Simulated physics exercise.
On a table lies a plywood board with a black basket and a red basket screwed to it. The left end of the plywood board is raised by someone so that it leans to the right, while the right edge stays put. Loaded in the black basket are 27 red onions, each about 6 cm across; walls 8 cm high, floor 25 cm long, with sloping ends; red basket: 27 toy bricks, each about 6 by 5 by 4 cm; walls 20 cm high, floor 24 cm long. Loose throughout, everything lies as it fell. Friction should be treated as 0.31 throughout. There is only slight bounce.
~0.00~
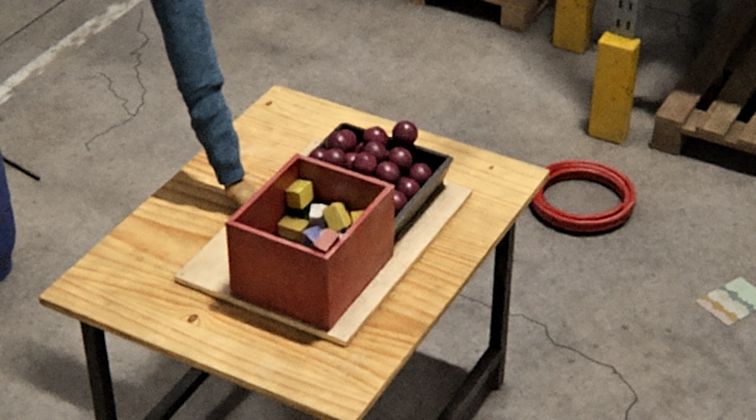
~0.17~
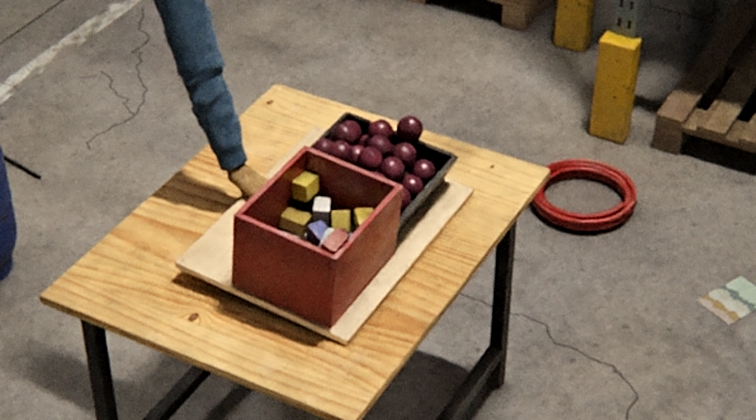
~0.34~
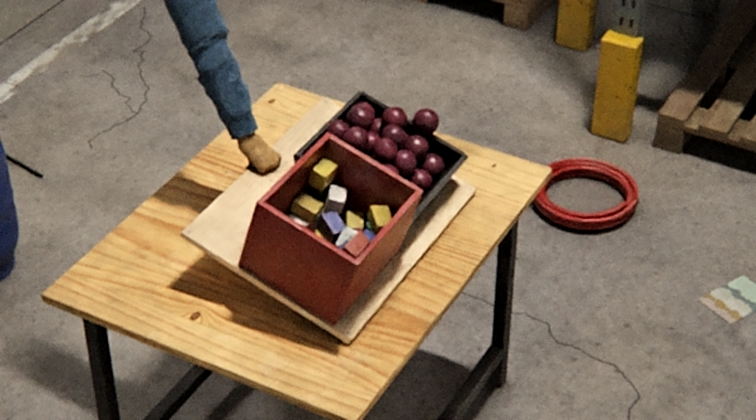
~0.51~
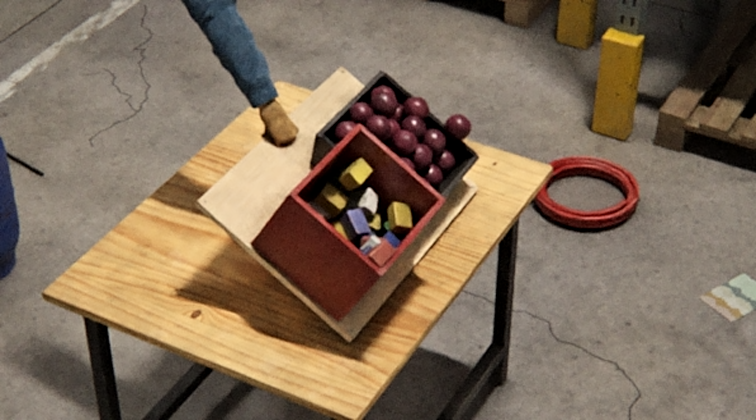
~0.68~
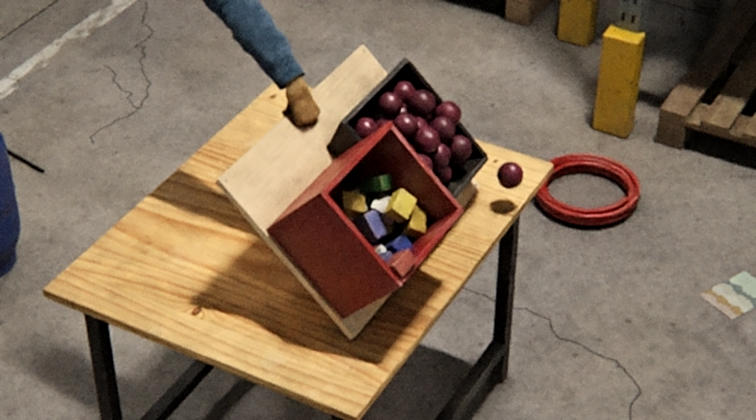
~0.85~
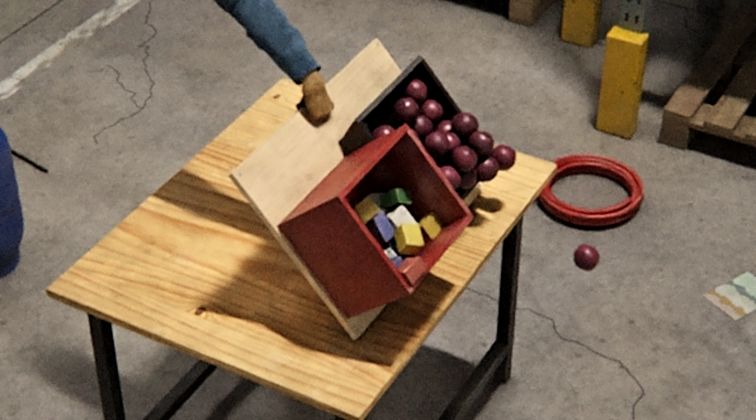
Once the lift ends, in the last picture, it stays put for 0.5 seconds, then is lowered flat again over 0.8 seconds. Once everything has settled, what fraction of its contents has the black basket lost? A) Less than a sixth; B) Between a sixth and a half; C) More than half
The answer is B.
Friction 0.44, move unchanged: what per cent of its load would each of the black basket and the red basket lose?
Black basket 40, red basket 0 per cent.
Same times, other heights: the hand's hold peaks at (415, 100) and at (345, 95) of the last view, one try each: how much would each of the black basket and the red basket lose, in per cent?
First try, then second: The black basket sheds 100 then 50 per cent, and the red basket sheds 20 then 0 per cent.
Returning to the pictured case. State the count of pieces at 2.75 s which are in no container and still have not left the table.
Some 0 pieces.
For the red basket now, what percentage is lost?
About 0 percent for the red basket.
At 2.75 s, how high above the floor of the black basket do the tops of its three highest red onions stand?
It stands close to 10 cm high.
After 1.15 s, tilt 48°; the black basket is down by 8 of 27 and the red basket has all 27.
After 1.53 s, tilt 42°; the black basket is down by 10 of 27 and the red basket has all 27.
After 2.07 s, tilt 1°; the black basket is down by 10 of 27 and the red basket has all 27.
Final count (at 2.75 s), the black basket is down by 10 of 27 and the red basket has all 27. Asked share, 10 of 27, 37 per cent.
